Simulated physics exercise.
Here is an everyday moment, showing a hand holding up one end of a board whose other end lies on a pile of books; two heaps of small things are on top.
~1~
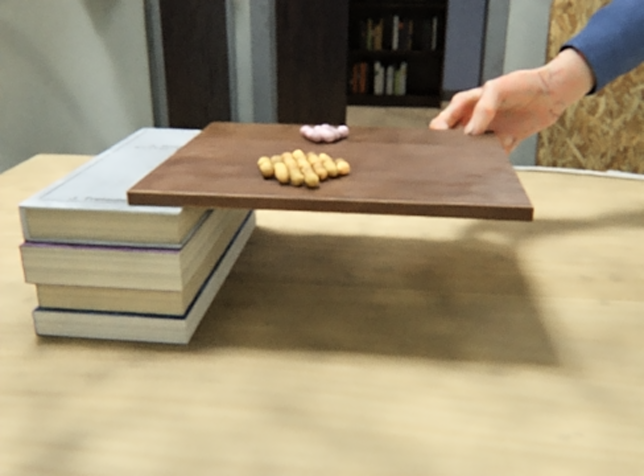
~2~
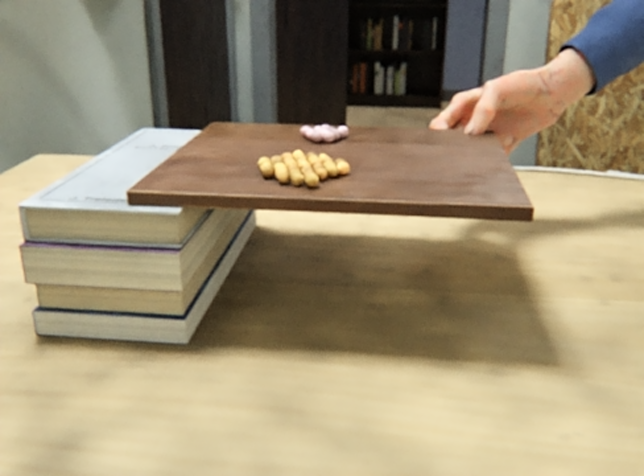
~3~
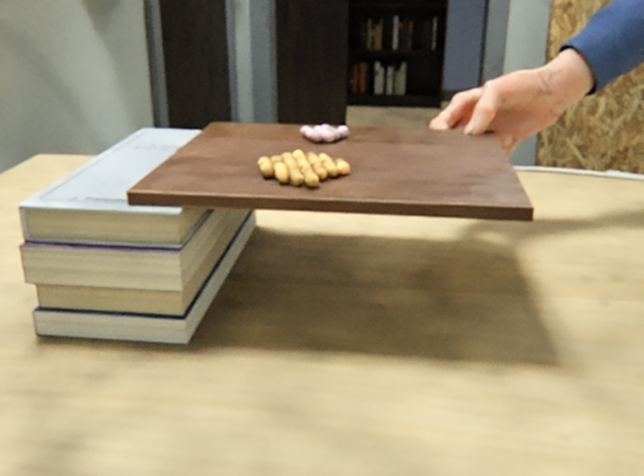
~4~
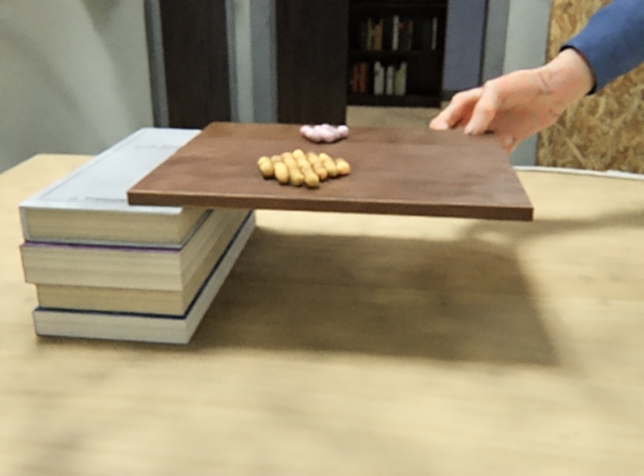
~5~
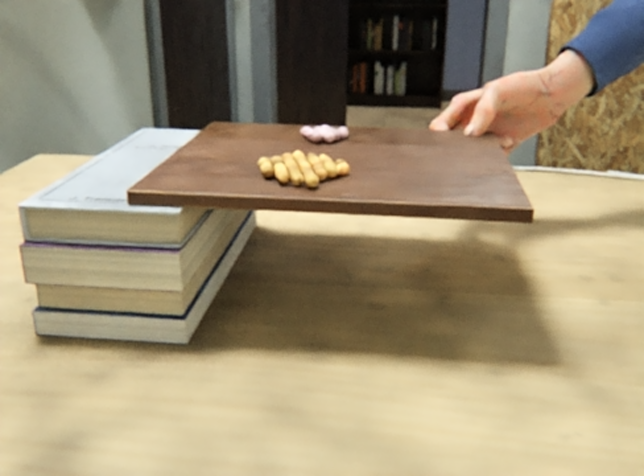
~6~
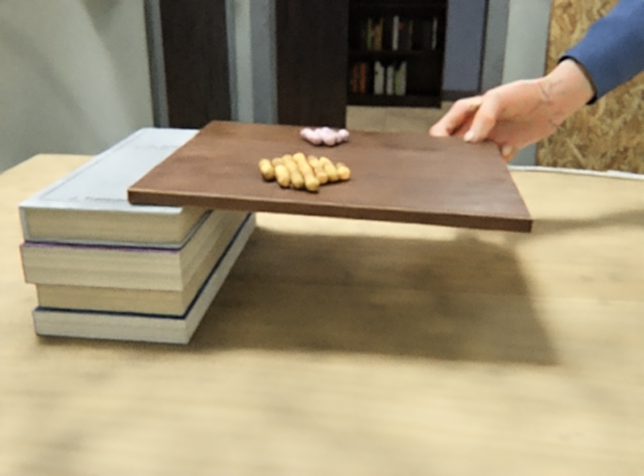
In the video, a hand holds the right end of a brown board resting on stacked books, with yellowish and pale pink piles on top. The board stays level, then its held end lowers slightly while the piles stay in place.
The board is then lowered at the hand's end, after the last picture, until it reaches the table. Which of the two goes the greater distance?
The far one.
Then, 0.52 s after the last picture, board sloping at 16°; near lot all still on the board; far lot all still on the board.
Then, 0.97 s after the last picture, board resting at 25°; near lot mostly at the foot of the board; far lot mostly up to a board's length out.
Then, 1.36 s after the last picture, board resting at 25°; near lot mostly less than half a board's length out; far lot mostly one to two board lengths out.
By the end, board resting at 25°; near lot mostly less than half a board's length out; far lot mostly more than two board lengths out, about half gone off the table; the far lot has gone farther.
